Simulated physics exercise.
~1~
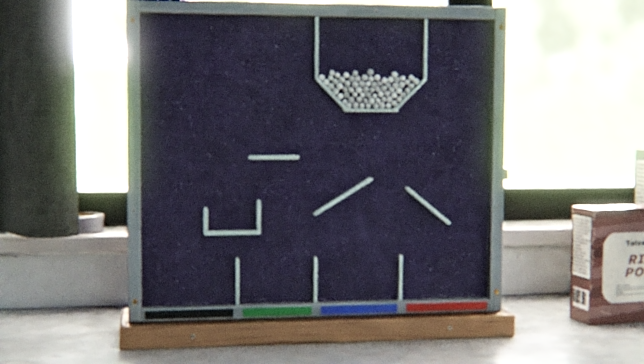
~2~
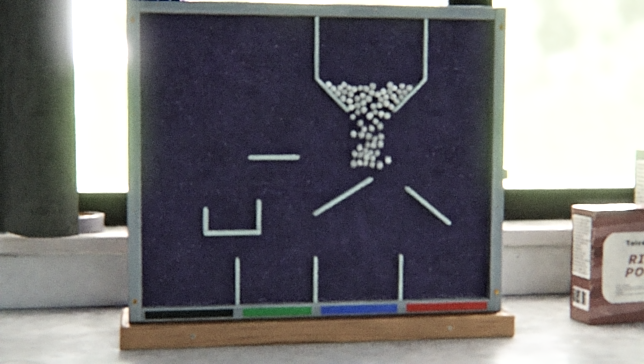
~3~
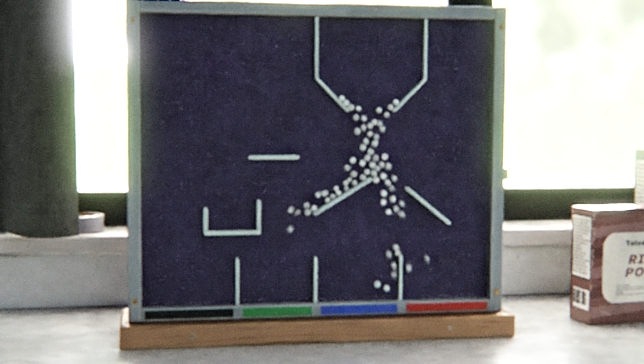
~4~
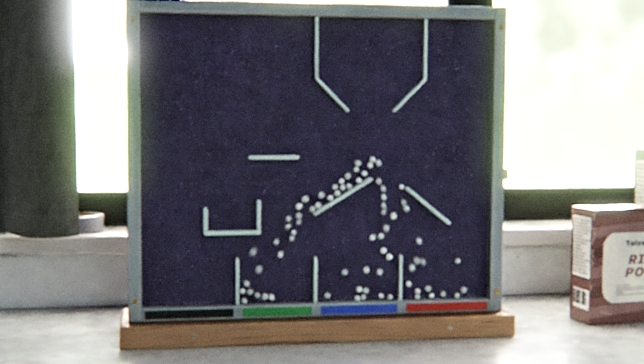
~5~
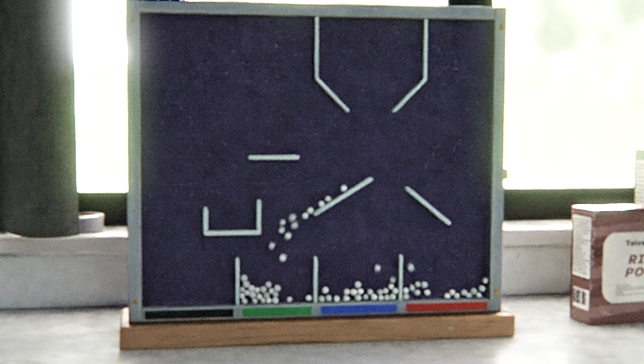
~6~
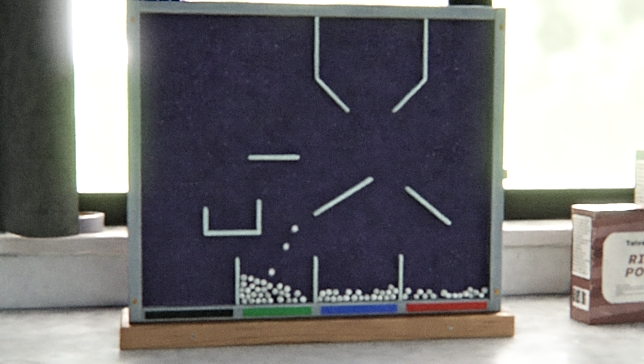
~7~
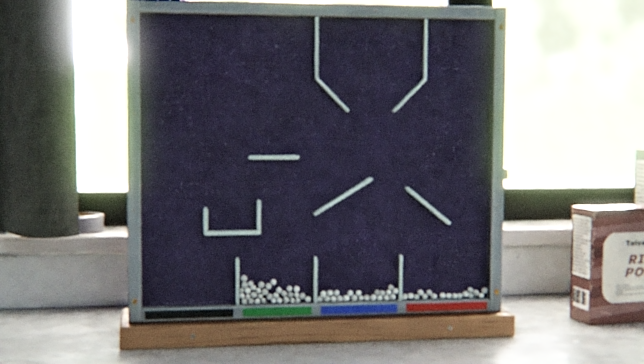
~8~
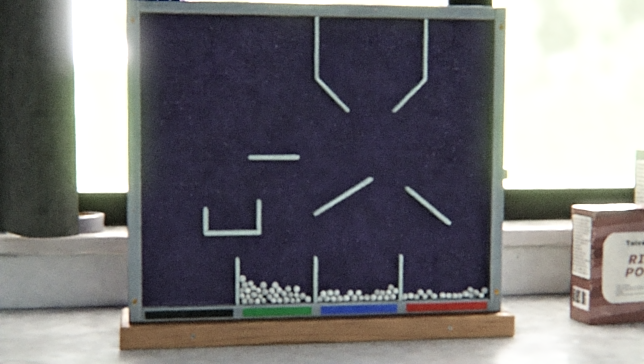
On a windowsill, small white beads pouring from a hopper, bouncing off slanted ledges and settling in green, blue and red bins.
